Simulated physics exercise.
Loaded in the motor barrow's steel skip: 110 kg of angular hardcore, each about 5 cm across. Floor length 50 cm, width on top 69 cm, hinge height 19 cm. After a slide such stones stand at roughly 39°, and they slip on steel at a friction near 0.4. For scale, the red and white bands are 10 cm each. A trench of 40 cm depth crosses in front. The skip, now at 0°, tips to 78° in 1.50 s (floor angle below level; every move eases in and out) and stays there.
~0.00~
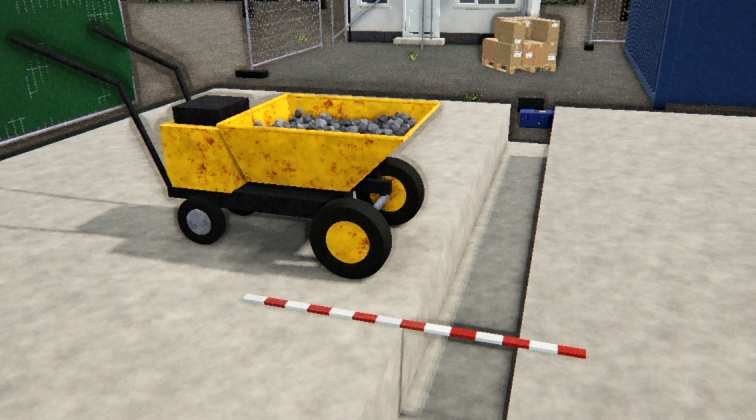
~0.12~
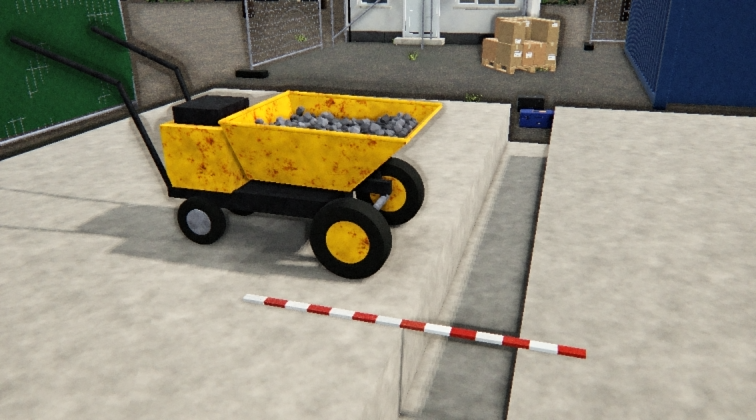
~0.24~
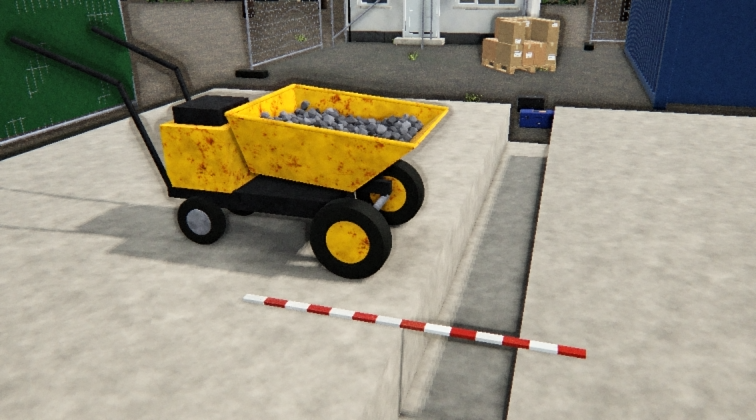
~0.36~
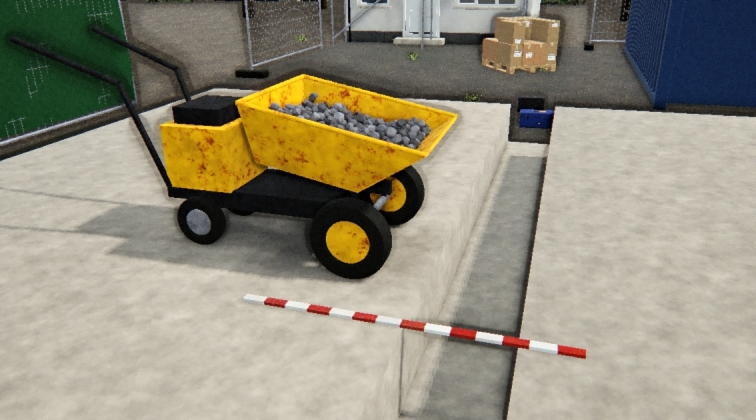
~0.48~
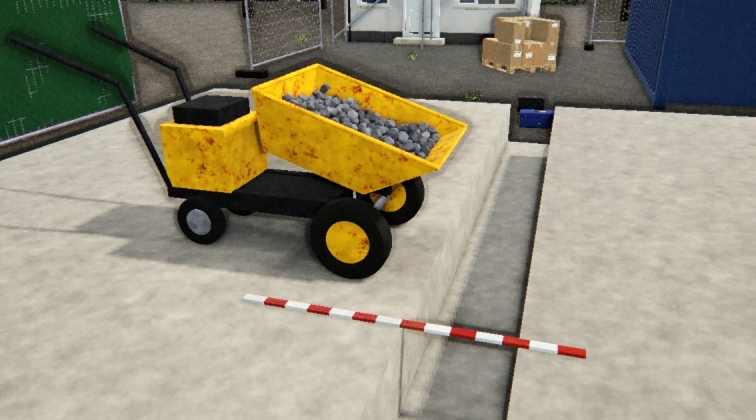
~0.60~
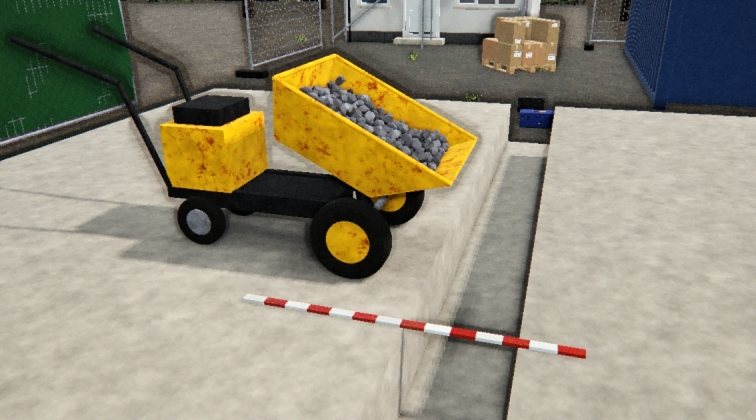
A yellow, rust-speckled motor barrow with black handles and wheels stands on a pale concrete slab in a building yard, seen from slightly above and to one side. Grey stones fill its skip, a red and white banded pole spans a trench in front, and cardboard boxes sit behind. The skip, level at first, tilts steadily down to the right, its rear rising, while the camera stays still.
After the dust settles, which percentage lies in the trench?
Close to 98 in a hundred.
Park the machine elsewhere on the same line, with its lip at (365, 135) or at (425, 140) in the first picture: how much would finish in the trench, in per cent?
About 100 and 75 per cent.
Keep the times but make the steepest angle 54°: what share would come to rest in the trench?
In that case some 20 per cent.
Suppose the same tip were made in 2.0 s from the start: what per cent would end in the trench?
Then about 100 per cent.
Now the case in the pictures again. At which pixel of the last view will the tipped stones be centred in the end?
Near (494, 322).
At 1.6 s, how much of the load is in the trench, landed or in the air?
Some 65 per cent.
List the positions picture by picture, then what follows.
The skip is at 0°, its lip at (404, 140); the top of the load is at (381, 121), in the first picture.
Lip at (407, 141), floor tilted 1°, highest stones at (368, 120); the stones move at 0.2 m/s on average, in the second picture.
Lip at (414, 147), floor tilted 5°, highest stones at (314, 115); the stones move at 0.3 m/s on average, in the third picture.
Lip at (426, 156), floor tilted 11°, highest stones at (304, 108); the stones move at 0.4 m/s on average, in the fourth picture.
Lip at (438, 168), floor tilted 19°, highest stones at (315, 98); the stones move at 0.5 m/s on average, in the fifth picture.
Lip at (451, 185), floor tilted 27°, highest stones at (326, 91); the stones move at 0.6 m/s on average, in the sixth picture.
After 1.1 s the floor is at 66°; 100 % in the skip; the foremost stones are at (481, 229).
After 1.6 s the floor is at 78°; 35 % in the skip, 63 % in the trench, 1 % past the trench; the foremost stones are at (550, 279).
After 2.0 s the floor is at 78°; 4 % in the skip, 94 % in the trench, 2 % past the trench; the foremost stones are at (584, 286).
After 3.9 s the floor is at 78°; 0 % in the skip, 98 % in the trench, 2 % past the trench; the foremost stones are at (584, 286).
